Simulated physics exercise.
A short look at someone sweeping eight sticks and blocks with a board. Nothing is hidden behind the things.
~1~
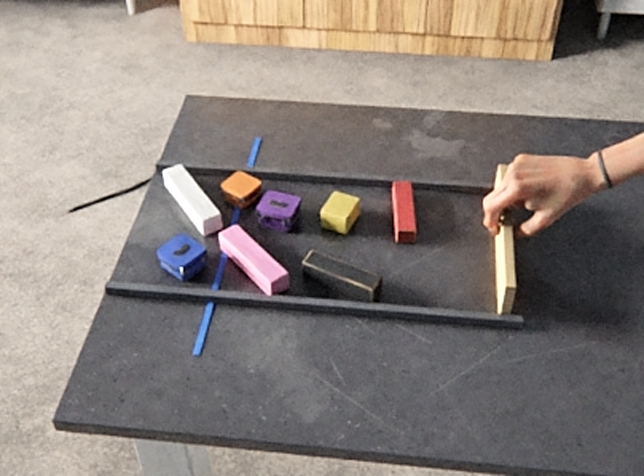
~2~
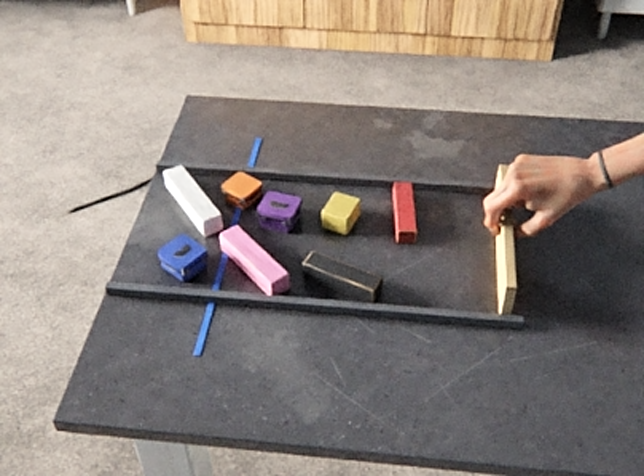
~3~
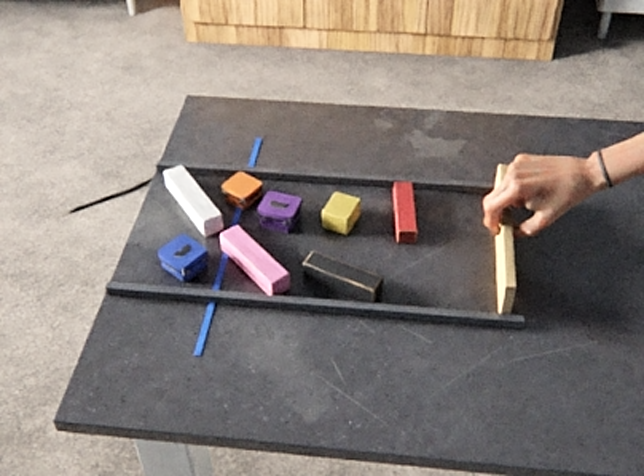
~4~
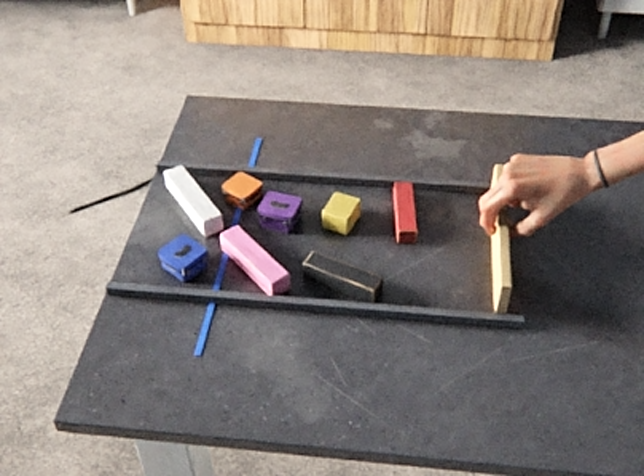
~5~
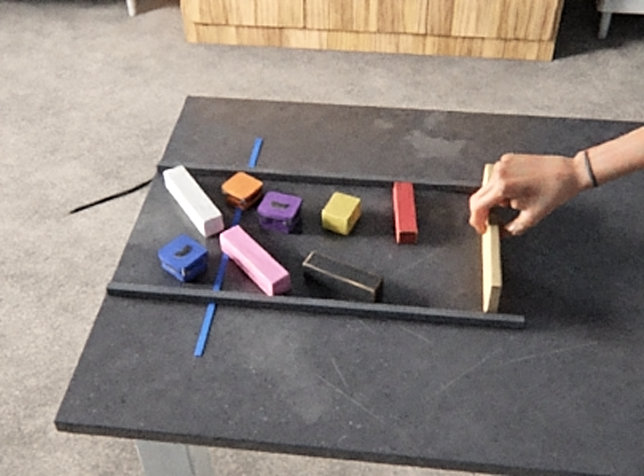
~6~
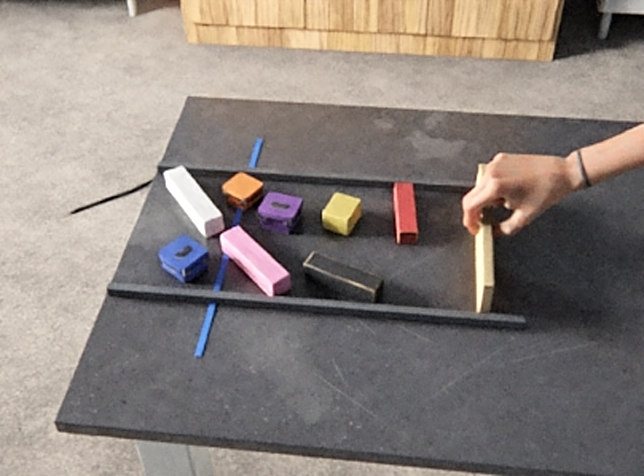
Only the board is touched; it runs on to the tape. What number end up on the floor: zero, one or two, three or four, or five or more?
Outcome: The number that fall off is zero.
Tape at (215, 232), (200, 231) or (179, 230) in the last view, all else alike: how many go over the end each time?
Try by try, 1, 1 and 3.
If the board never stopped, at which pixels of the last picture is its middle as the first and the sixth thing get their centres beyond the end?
Its middle is around (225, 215) and later (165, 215).
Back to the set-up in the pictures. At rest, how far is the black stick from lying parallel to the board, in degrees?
About 15°.
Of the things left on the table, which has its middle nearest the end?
The white bar.
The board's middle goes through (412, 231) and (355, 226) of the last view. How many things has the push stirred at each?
1 and 3.
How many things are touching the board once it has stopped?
It touches 2.
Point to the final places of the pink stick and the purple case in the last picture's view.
Near (186, 253) and (174, 208).
A little later, none off yet; white bar at rest near (194, 201); blue case at rest near (184, 260); orange case at rest near (244, 192).
Next, none off yet; white bar at rest near (194, 201); blue case at rest near (184, 260); orange case moving near (235, 189).
When it is over, the number that fall off is zero.
